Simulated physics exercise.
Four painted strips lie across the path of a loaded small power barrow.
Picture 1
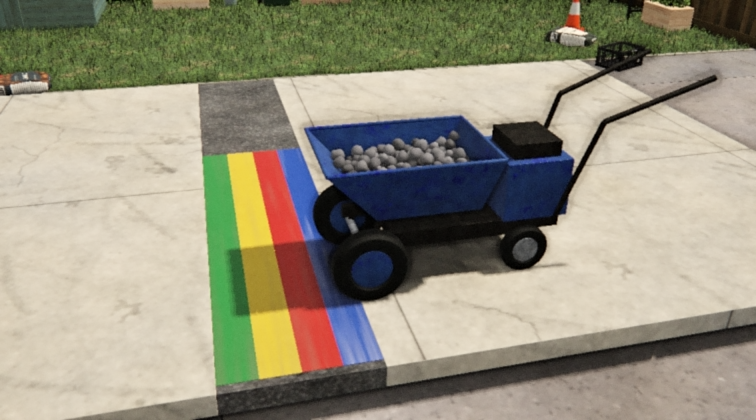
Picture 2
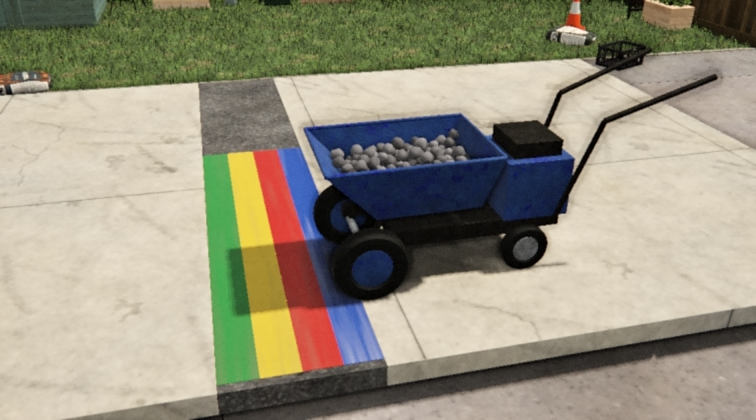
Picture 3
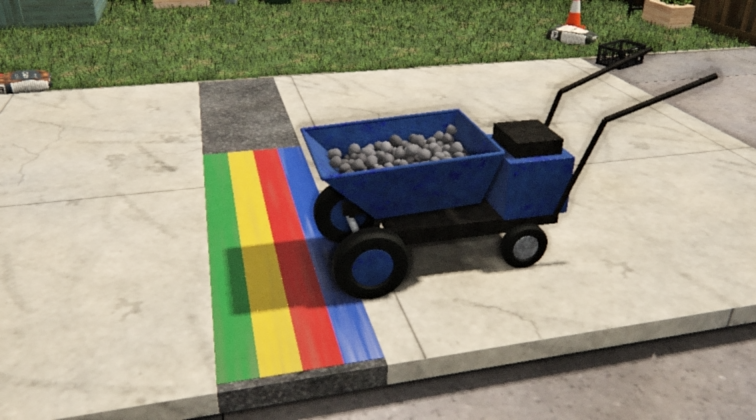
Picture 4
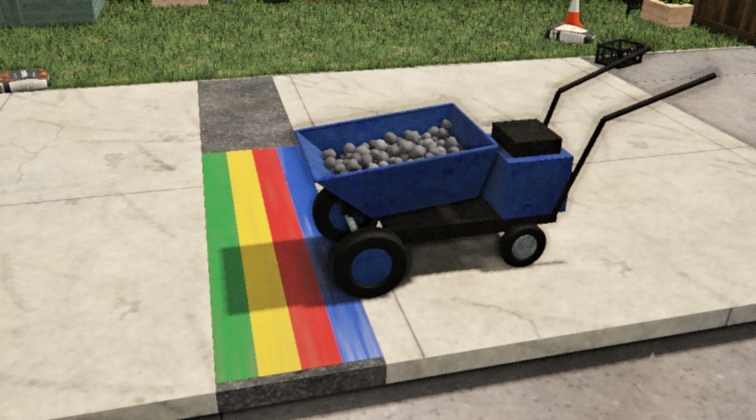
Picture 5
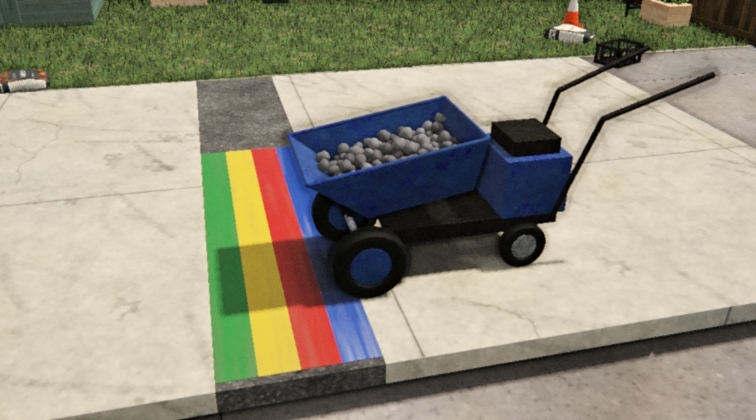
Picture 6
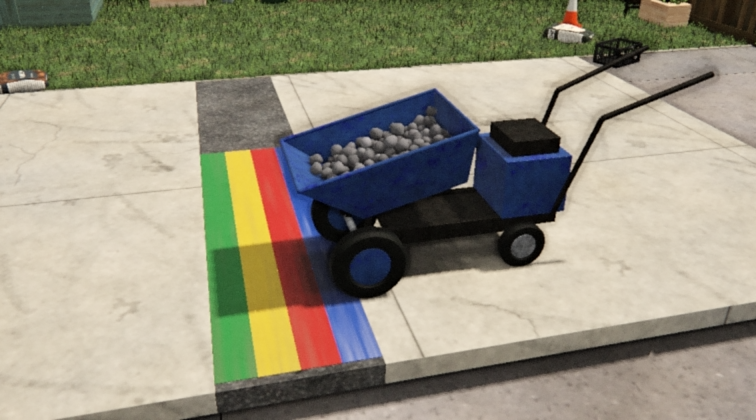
The blue skip of a small barrow, loaded with round grey cobbles, sat level at first, then tilted slightly down to the left beside four painted strips, while the wheels stayed where they were.
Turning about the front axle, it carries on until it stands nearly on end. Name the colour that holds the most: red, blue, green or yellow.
That would be green.
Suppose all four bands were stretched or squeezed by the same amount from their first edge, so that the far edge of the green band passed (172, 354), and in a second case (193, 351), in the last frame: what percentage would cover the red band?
I'd estimate some 0 per cent, and then some 0 per cent.
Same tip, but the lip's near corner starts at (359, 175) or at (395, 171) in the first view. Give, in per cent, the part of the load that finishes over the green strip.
30 % and 10 %.
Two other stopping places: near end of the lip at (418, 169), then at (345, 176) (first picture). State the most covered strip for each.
First attempt: Red. Second attempt: The strip in green.
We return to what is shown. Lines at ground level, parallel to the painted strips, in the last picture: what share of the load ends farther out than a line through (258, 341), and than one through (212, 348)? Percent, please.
First some 70, then 40 per cent.
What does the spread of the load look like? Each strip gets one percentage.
Shares by strip - blue: 0 per cent; red: 0 per cent; yellow: 5 per cent; green: 35 per cent.
Soon after the last picture, skip tipped steeply; all in the skip.
A little later, skip tipped right over; most in the skip; a stray few over the yellow strip; a small part over the green strip; a stray few off the paint.
Later still, skip tipped right over; about a quarter in the skip; a small part over the yellow strip; about a third over the green strip; about a third off the paint.
At rest, skip tipped right over; about a quarter in the skip; none over the blue strip; none over the red strip; a small part over the yellow strip; about a third over the green strip; about a third off the paint.
